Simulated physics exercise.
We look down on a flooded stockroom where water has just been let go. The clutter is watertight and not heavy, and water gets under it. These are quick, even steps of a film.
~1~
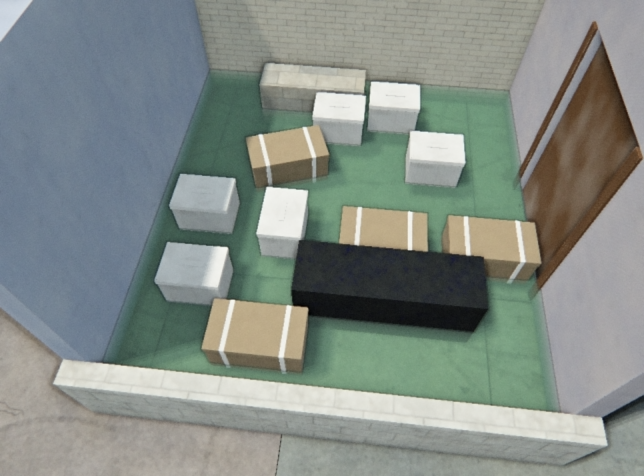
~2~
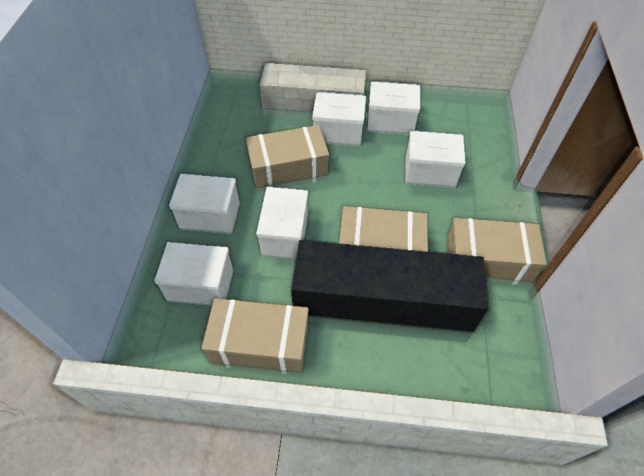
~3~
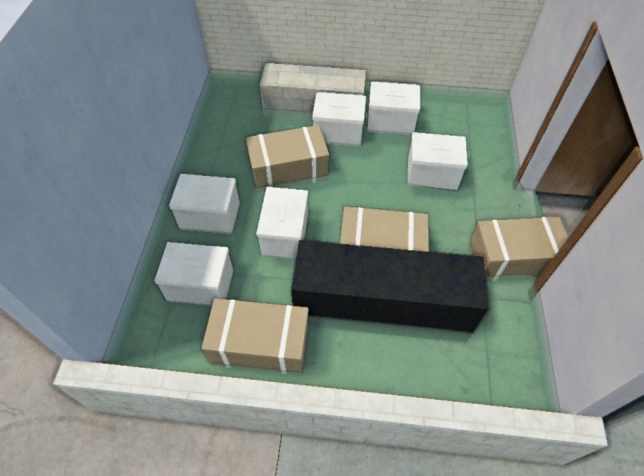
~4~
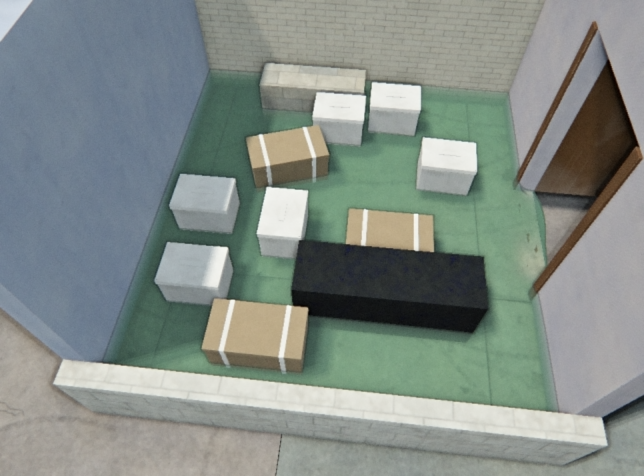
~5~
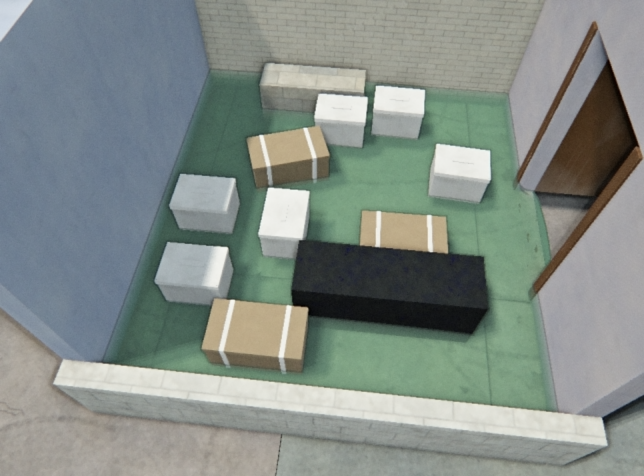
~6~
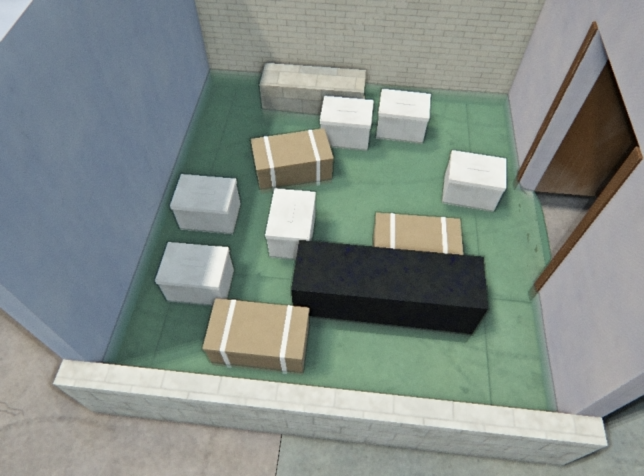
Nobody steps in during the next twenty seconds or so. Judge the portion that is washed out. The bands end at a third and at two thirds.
Share: Two thirds or more.
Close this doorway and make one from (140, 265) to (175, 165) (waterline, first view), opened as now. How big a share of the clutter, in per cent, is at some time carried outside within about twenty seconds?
I make it 90 per cent.
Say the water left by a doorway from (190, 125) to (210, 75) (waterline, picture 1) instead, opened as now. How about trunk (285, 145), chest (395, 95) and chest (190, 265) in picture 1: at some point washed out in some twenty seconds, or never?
As listed: Through, kept in, through.
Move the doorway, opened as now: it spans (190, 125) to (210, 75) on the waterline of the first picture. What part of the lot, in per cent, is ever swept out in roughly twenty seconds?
About 50 per cent.
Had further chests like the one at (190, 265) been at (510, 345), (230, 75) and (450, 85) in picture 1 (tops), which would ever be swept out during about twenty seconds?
In that order: Yes, still in, carried outside.
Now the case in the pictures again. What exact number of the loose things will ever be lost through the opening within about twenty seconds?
The number is 8.
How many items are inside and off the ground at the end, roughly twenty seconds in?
That makes 1.
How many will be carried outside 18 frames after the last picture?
I count 3.
A moment on, 2 of 10 are out; 8 afloat.
Next, 3 of 10 are out; 7 afloat.
Later, 7 of 10 are out; 3 afloat.
In the end, 8 of 10 are out; 1 afloat.
